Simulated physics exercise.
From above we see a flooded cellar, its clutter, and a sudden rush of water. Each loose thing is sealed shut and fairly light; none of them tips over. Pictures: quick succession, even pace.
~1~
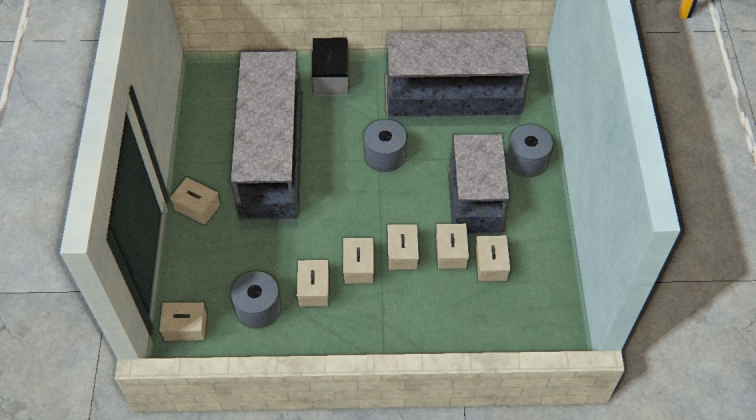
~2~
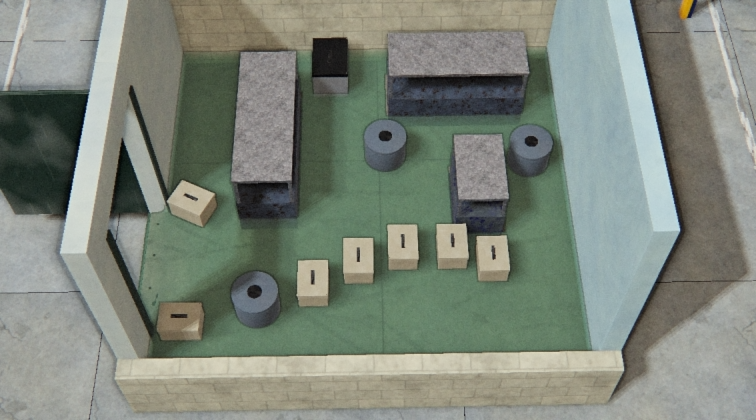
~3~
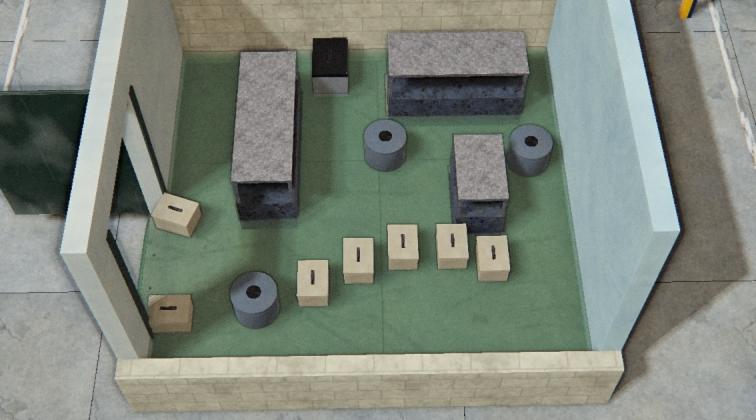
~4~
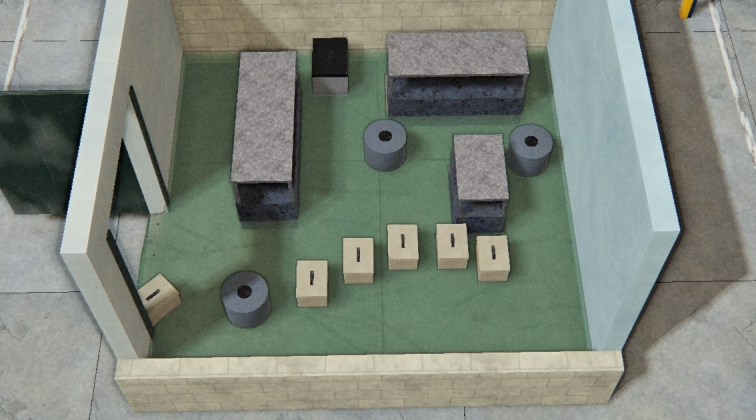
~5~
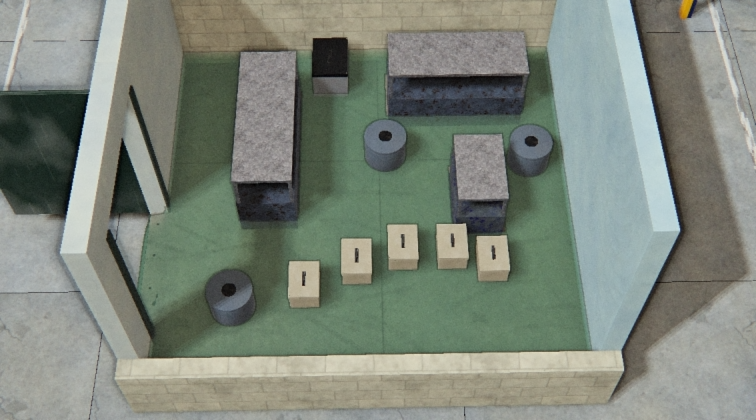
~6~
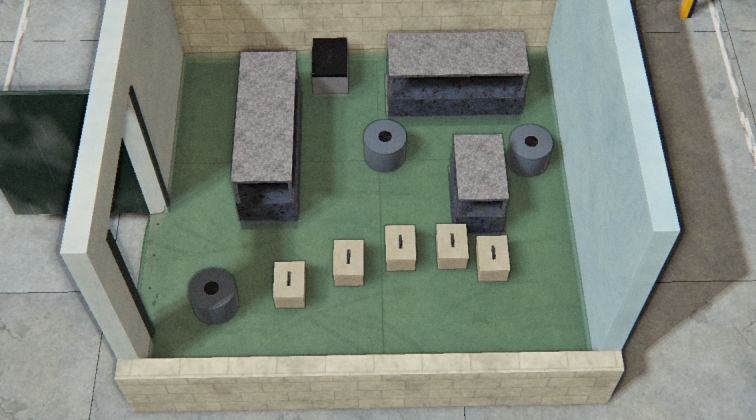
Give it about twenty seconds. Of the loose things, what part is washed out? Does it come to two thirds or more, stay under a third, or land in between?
Watching it, I'd put the amount that escapes at two thirds or higher.
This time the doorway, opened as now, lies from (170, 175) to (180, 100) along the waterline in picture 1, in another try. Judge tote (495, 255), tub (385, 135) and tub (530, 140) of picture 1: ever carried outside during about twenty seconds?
Taking them one after another, held back, then flushed away, then held back.
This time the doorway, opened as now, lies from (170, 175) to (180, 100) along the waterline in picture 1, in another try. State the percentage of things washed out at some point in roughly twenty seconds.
Roughly 50 in a hundred.
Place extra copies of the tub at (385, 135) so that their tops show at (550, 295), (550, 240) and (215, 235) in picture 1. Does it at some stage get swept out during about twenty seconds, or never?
Outcome for each, listed in order: Does not leave, does not leave, leaves.
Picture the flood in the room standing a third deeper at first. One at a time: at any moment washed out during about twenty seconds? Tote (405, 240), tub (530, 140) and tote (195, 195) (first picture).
In order, flushed away, held back and flushed away.
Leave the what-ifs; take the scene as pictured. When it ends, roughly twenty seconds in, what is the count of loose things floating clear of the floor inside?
The count comes to 1.
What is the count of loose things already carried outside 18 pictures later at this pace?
All told, it is 6.
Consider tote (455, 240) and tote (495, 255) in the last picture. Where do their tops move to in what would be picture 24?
(332, 273) and (392, 269), roughly.
A moment on, 3 of 11 are out; 8 afloat.
Next, 6 of 11 are out; 5 afloat.
Later, 8 of 11 are out; 3 afloat.
In the end, 10 of 11 are out; 1 afloat.
